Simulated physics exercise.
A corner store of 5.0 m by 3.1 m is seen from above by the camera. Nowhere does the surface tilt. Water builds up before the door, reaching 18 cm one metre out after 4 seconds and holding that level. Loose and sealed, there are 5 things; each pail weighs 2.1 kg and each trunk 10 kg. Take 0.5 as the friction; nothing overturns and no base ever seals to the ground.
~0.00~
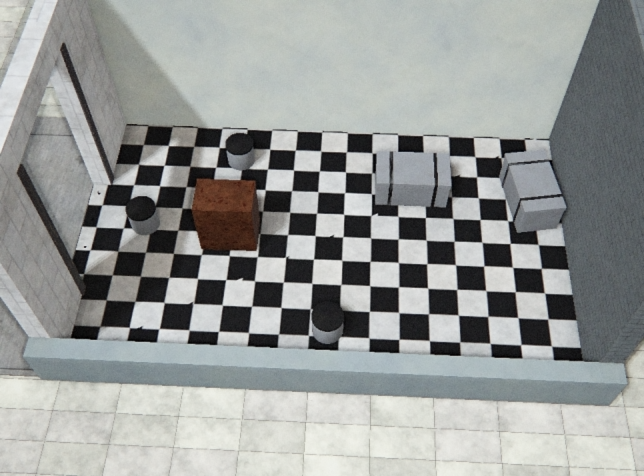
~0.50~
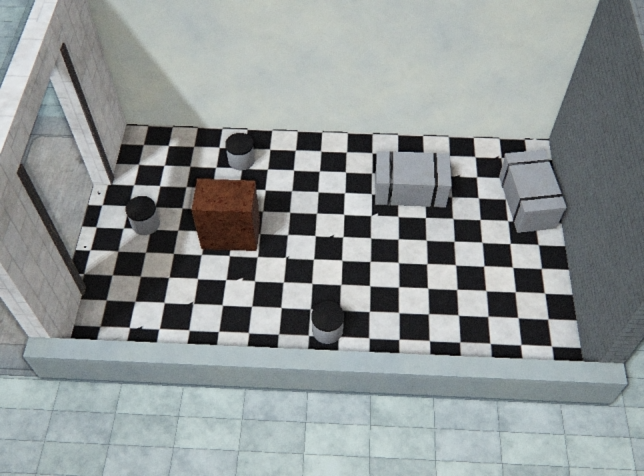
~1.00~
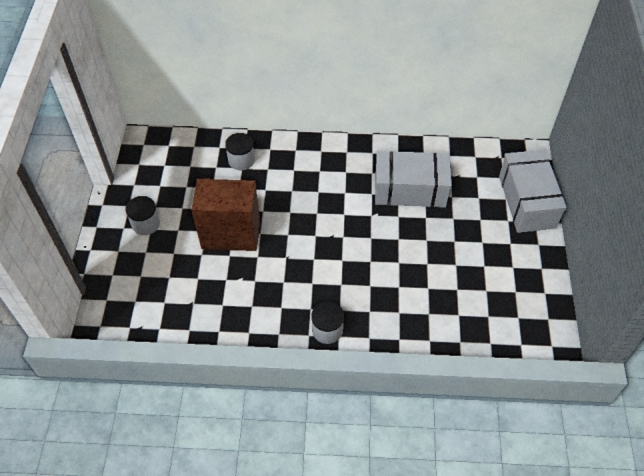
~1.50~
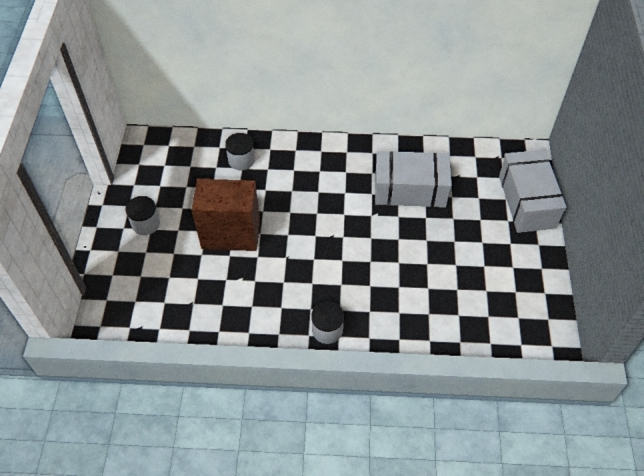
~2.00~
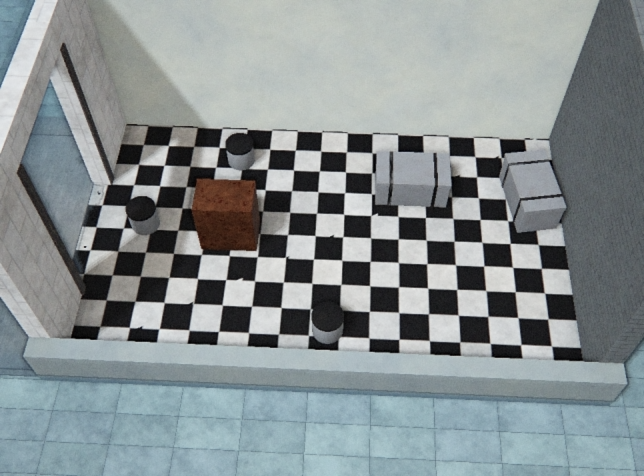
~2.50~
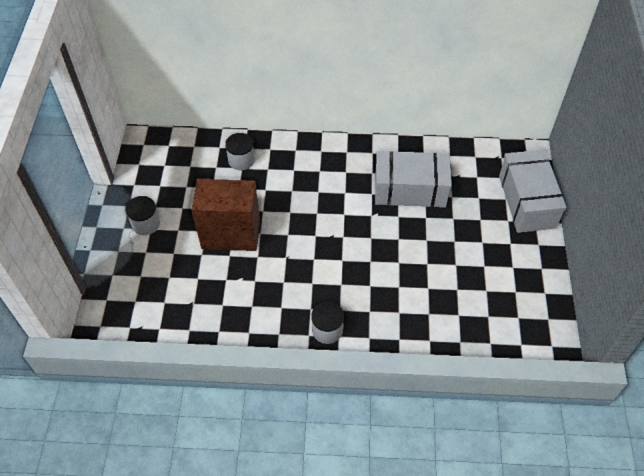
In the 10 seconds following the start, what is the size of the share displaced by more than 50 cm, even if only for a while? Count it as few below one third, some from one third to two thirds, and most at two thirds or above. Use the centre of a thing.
Most.
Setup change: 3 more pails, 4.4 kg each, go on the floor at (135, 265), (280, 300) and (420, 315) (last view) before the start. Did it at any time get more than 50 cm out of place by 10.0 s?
So, in the order asked, it's too far, too far and too far.
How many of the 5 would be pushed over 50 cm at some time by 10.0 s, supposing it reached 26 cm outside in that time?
Under that setup the answer is 5.
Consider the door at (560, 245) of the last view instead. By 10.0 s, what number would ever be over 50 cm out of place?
Then the count would be 5.
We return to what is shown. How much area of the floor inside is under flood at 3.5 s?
Some 2.0 m2.
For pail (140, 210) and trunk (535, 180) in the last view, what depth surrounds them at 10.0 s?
Some 11 cm at the first, some 10 cm at the second.
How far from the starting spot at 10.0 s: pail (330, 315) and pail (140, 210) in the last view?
250 cm and 450 cm respectively.
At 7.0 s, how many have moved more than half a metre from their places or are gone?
At that moment it comes to 3.
After 3.5 s 1 of 5 are over 50 cm from their spots; 0 afloat.
After 4.5 s 1 of 5 are over 50 cm from their spots; 1 afloat.
After 7.0 s 3 of 5 are over 50 cm from their spots; 2 afloat.
After 10.0 s 4 of 5 are over 50 cm from their spots, and 4 have been at some point; 5 afloat.
